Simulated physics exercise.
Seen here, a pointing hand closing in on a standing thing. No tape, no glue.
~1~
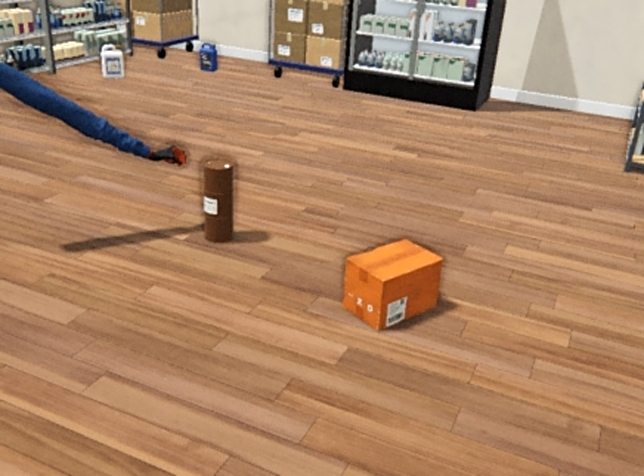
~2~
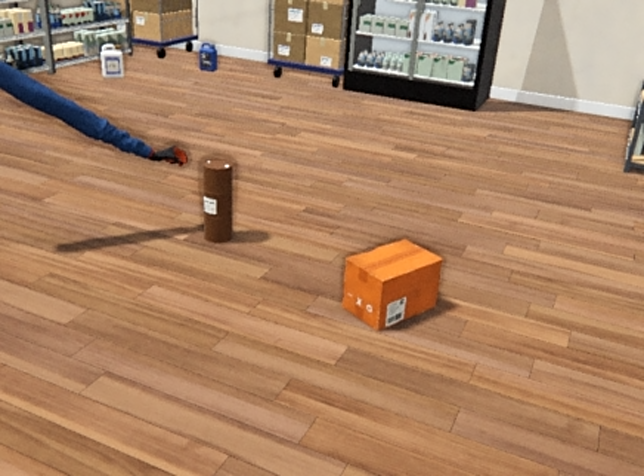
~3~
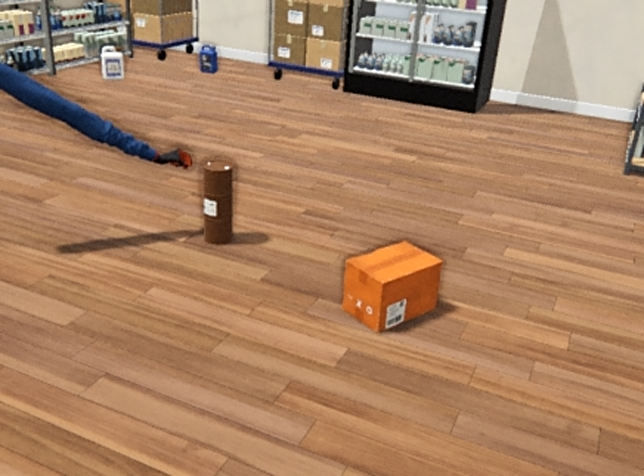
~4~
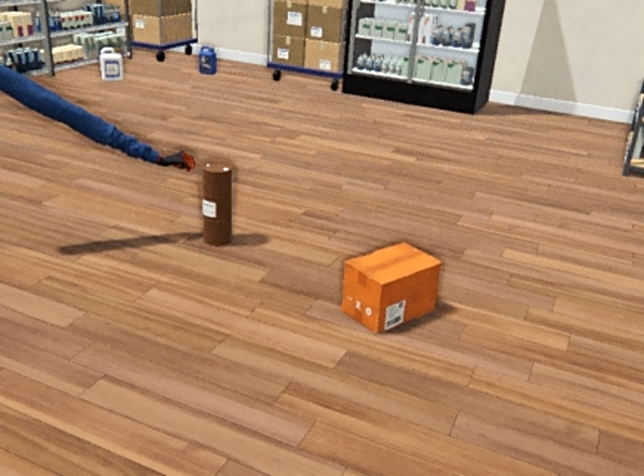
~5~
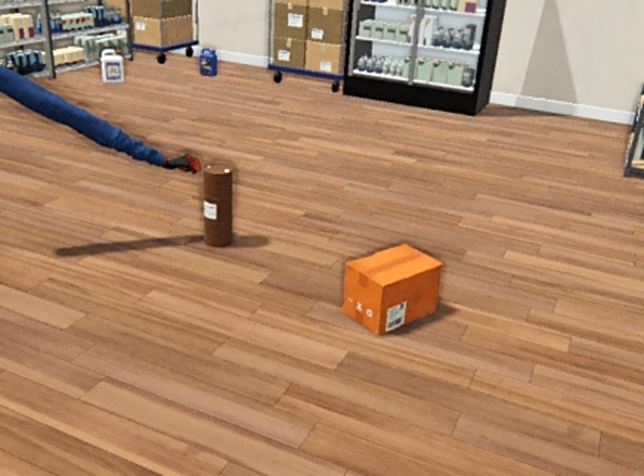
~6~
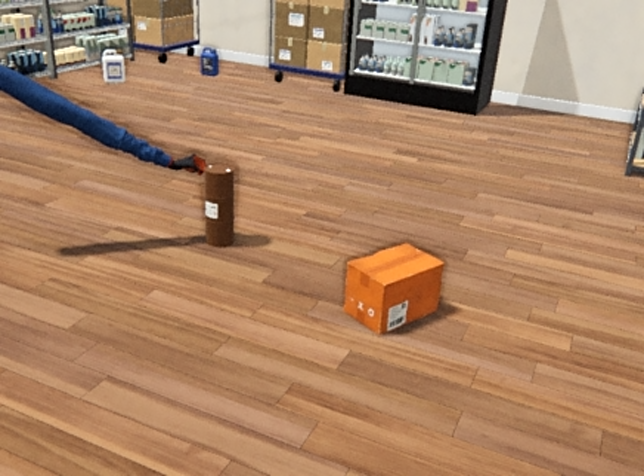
Shop floor with wooden boards, a blue-sleeved arm at left edging its hand toward a standing brown canister near an orange box.
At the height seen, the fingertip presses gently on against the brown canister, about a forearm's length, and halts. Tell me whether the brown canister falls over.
The brown canister topples.
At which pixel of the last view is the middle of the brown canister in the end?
Around (269, 241).
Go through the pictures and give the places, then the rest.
The first frame shows brown canister (219, 201).
The second frame shows brown canister (218, 201).
The third frame shows brown canister (218, 203).
The fourth frame shows brown canister (217, 204).
The fifth frame shows brown canister (218, 206).
The sixth frame shows brown canister (220, 206).
Then, 0.60 s past the last view, brown canister rocked 18° from its first pose near (231, 206).
Then, 1.10 s past the last view, brown canister rocked 51° from its first pose near (251, 216).
Then, 1.30 s past the last view, brown canister on its side near (268, 240).
Finally, down or leaning hard on the floor, brown canister. Final places as the last picture's camera would see them, brown canister near (269, 241).
